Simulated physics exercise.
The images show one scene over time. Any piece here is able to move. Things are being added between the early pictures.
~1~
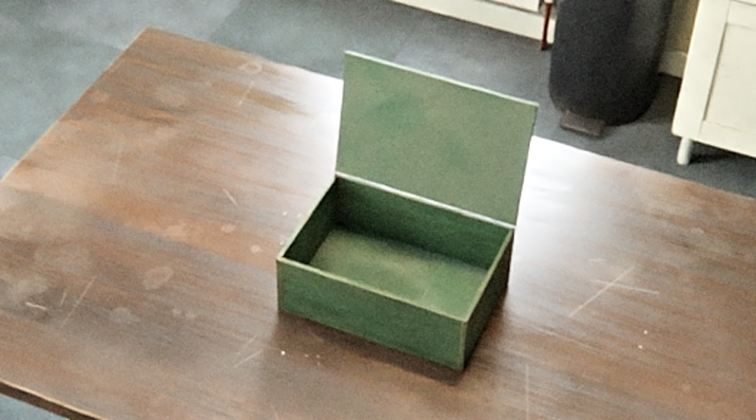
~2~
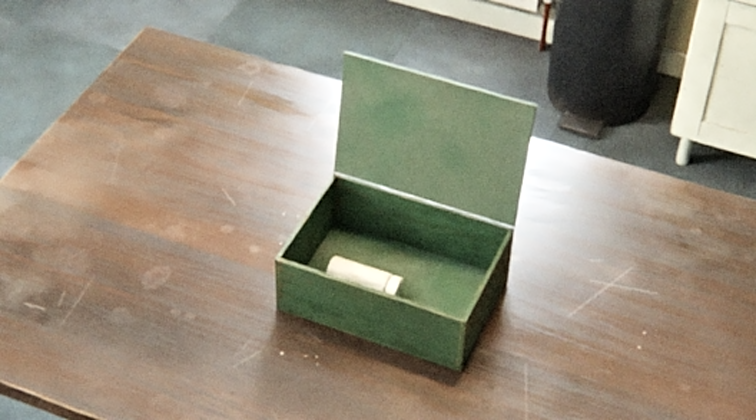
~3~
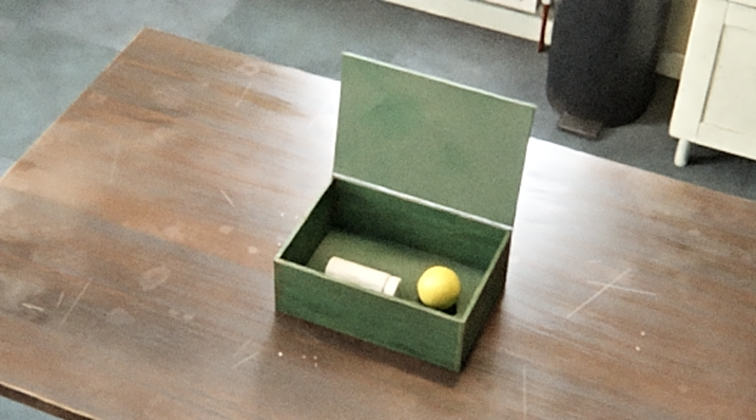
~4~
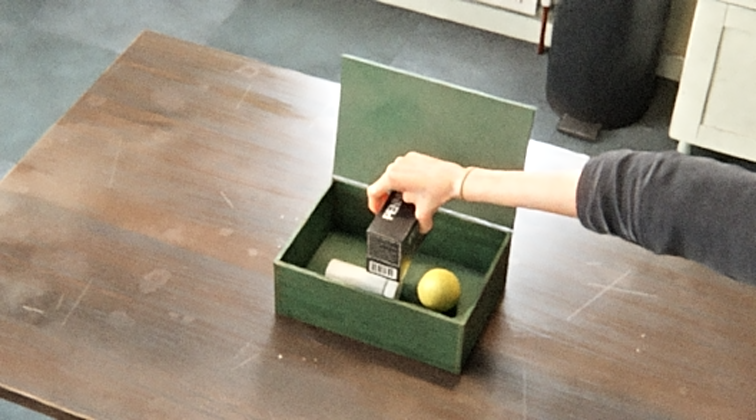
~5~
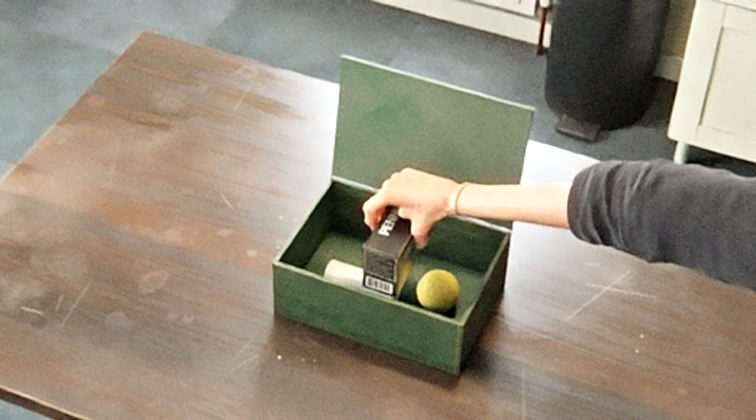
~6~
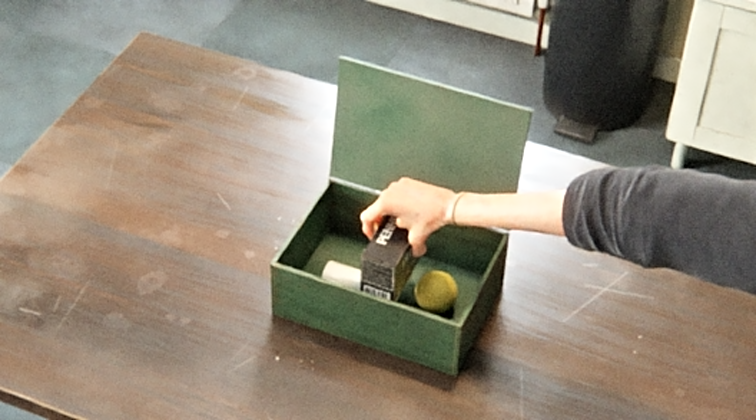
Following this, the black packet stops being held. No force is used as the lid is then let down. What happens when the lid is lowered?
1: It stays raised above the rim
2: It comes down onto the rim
(1) It stays raised above the rim.
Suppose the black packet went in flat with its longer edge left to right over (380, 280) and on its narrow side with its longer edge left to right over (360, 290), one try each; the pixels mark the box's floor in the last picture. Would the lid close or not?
Case one: Lid down; case two: Lid down.
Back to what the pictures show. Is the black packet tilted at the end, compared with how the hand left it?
Result: The black packet leans over.
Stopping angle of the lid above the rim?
About 16°.
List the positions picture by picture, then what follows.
In the first frame, the last thing is not in view yet.
In the second frame, the last thing is not in view yet.
In the third frame, the last thing is not in view yet; yellow lemon (439, 288).
The fourth frame shows still above its spot; black packet (401, 228); yellow lemon (439, 291).
The fifth frame shows still above its spot; black packet (397, 242); yellow lemon (438, 291).
The sixth frame shows put in, still held; black packet (395, 251); yellow lemon (436, 292).
Then, 0.70 s later than the last frame, black packet tilted by 35° near (397, 260).
Then, 1.40 s later than the last frame, lid 73° above the rim; black packet tilted by 30° near (397, 262); white shaker moved a little.
Then, 1.80 s later than the last frame, lid 36° above the rim; black packet tilted by 30° near (398, 263); white shaker moved a little.
Then, 2.10 s later than the last frame, lid 15° above the rim; black packet tilted by 21° near (400, 257).
When it is over, lid 15° above the rim; moved from the start, black packet; the other 2 as before. End places, in pixels of the last picture, black packet near (400, 257).
